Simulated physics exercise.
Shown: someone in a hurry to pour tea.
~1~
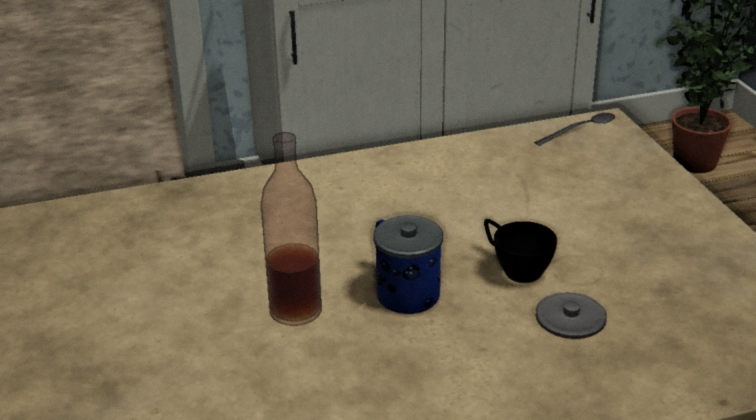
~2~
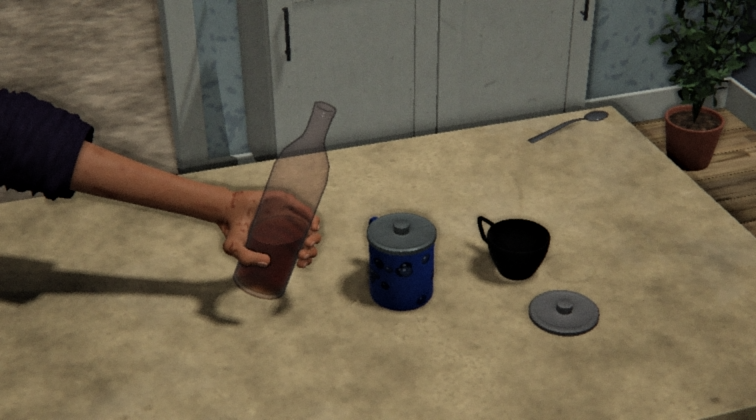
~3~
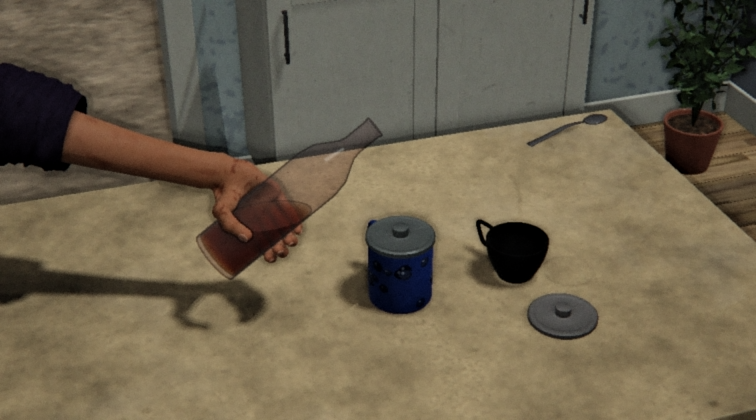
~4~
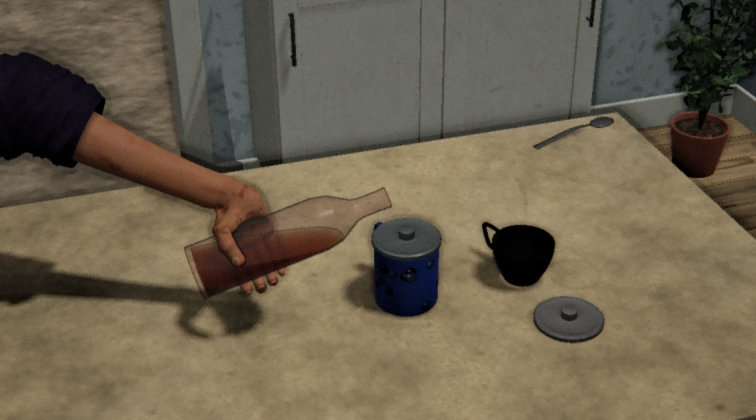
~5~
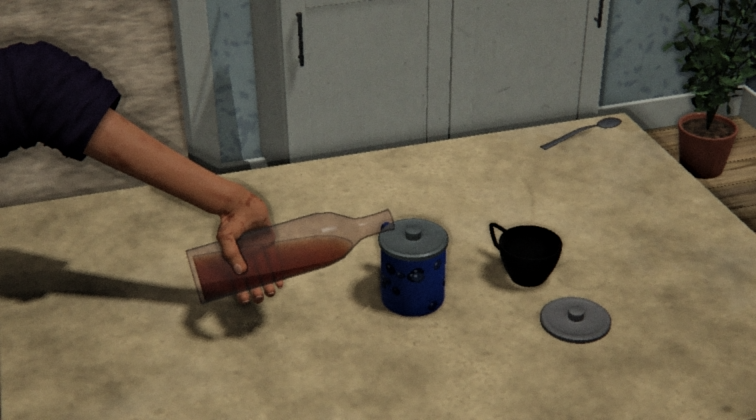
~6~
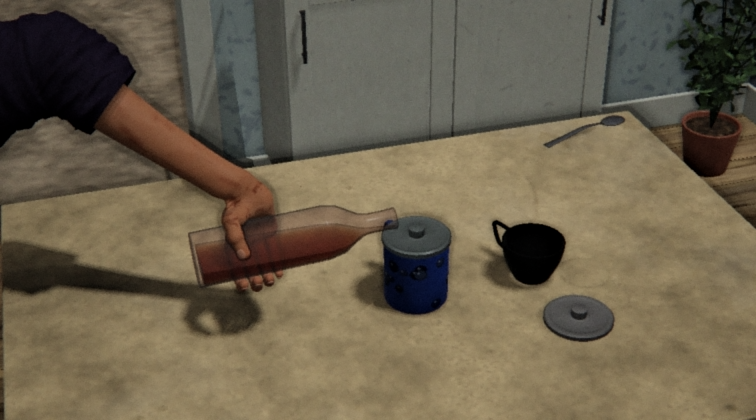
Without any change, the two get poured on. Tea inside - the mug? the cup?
Outcome: The mug does not contain it, the cup contains it.
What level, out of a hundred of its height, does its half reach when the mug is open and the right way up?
Estimated level: 30 % of height.
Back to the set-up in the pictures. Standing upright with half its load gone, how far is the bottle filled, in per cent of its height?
Close to 15 percent.
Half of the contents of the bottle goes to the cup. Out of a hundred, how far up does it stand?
Level at the end: Close to 75 %.
Soon after, it hits the lid of the mug and runs off.
Later, the tea goes into the cup.
In the end, the mug is empty, in a puddle; the cup has its share inside.
